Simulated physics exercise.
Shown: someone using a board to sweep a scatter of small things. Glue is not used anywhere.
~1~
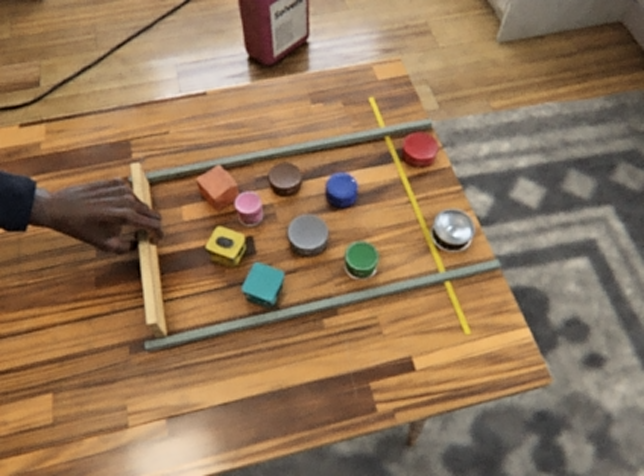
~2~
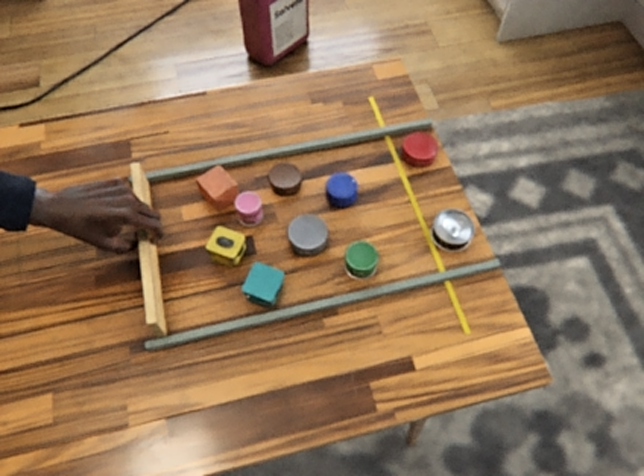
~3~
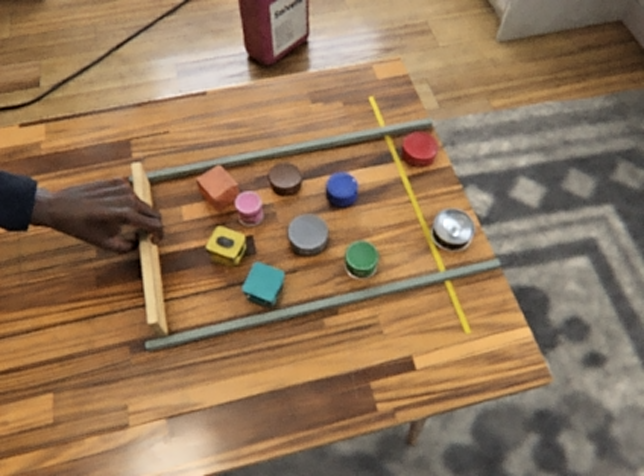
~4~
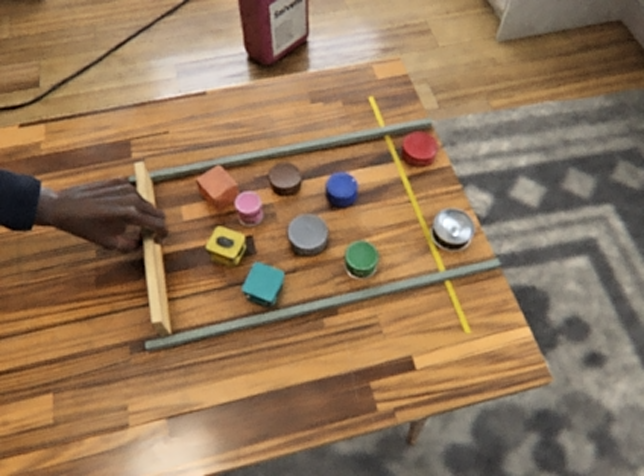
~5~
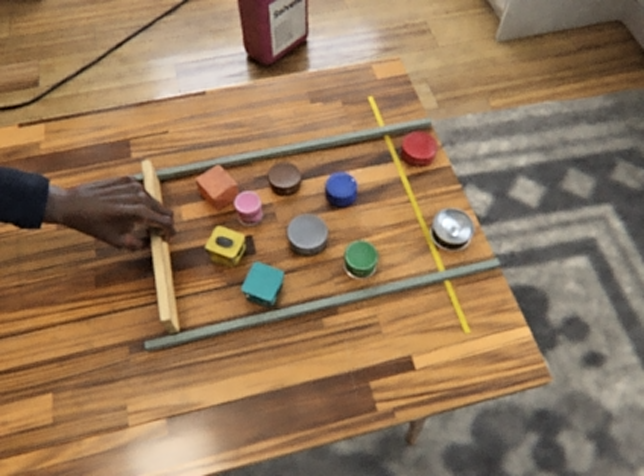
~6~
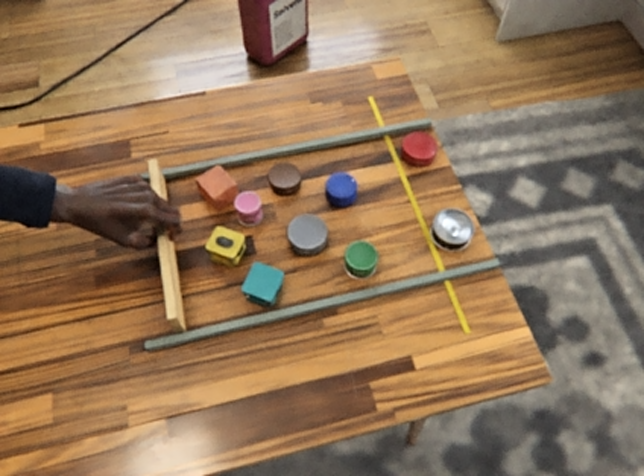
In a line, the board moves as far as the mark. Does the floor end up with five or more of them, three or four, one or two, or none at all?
The floor ends up with one or two.
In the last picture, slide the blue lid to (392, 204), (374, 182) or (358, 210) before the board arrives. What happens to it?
Try one it goes off the edge; try two it is not knocked off; try three it is not knocked off.
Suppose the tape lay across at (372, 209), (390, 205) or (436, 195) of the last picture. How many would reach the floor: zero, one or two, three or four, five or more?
Taking them in turn, not one; zero; five or more.
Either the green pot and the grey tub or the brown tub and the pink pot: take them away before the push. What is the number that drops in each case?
Falls come to 1 the first time and 1 the other time.
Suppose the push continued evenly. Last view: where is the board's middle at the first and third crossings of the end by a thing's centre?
At (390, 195) for the first, at (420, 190) for the third.
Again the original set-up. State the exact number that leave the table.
Tally: 2.
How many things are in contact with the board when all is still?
4 of them.
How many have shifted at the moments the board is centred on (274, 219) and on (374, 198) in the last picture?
The first number is 6, the next one 10.
Early on, none off yet; red tub at rest near (419, 150); black tin at rest near (452, 230); blue lid at rest near (341, 190).
A while later, none off yet; red tub at rest near (419, 150); black tin at rest near (452, 230); blue lid travelled about its own width near (370, 185).
Finally, the number that fall off is one or two; lost, black tin and red tub.
